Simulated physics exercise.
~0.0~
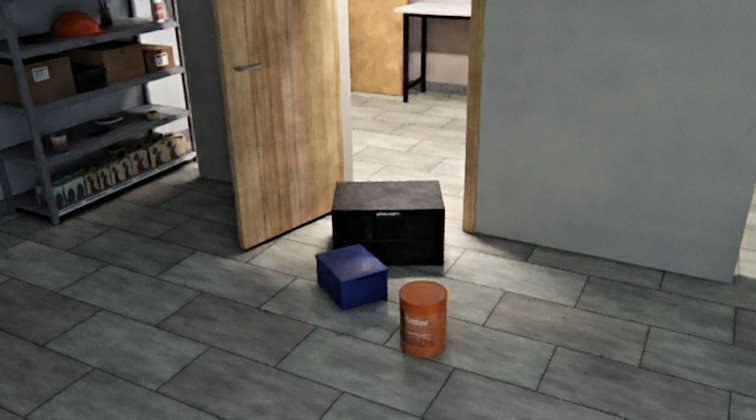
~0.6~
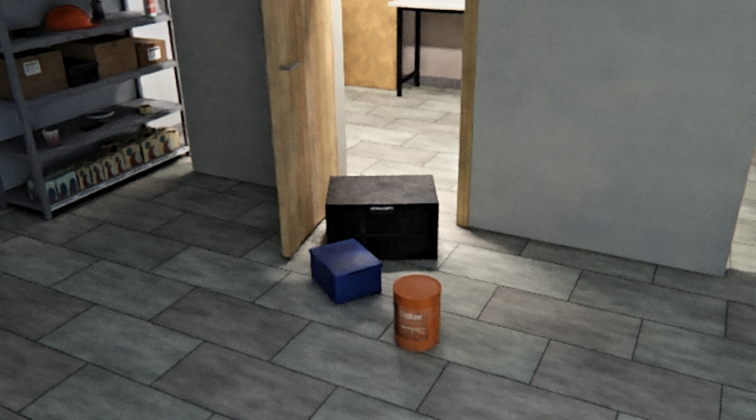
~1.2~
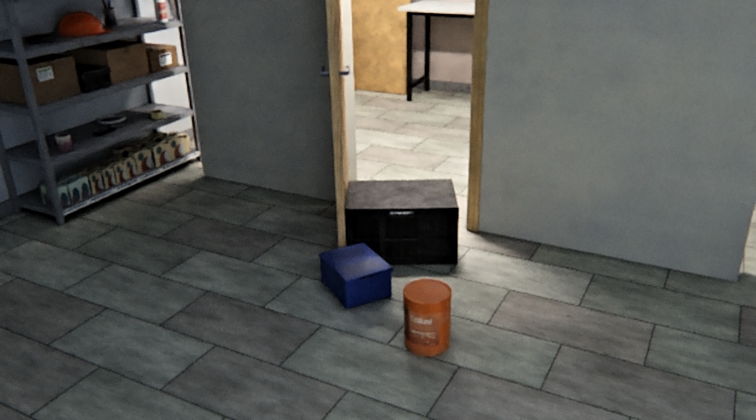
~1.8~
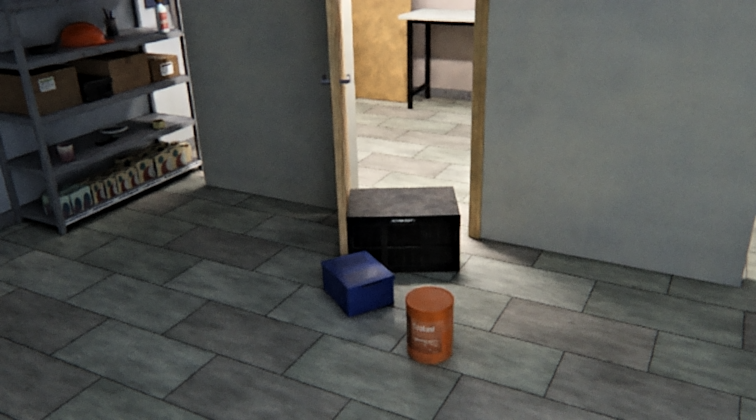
A wooden door swings across a doorway in a grey-tiled room, seen from above by a slightly swaying camera. A black chest sits at the opening, with a blue box in front of it and an orange tub nearer still, to the right. Shelves holding cartons and an orange helmet stand at the left, and a white-topped table shows through the doorway. The door turns steadily until it looks almost edge-on, meets the chest and nudges it slightly right. There it stops, jammed against the chest and still open, while the blue box and orange tub stay put.
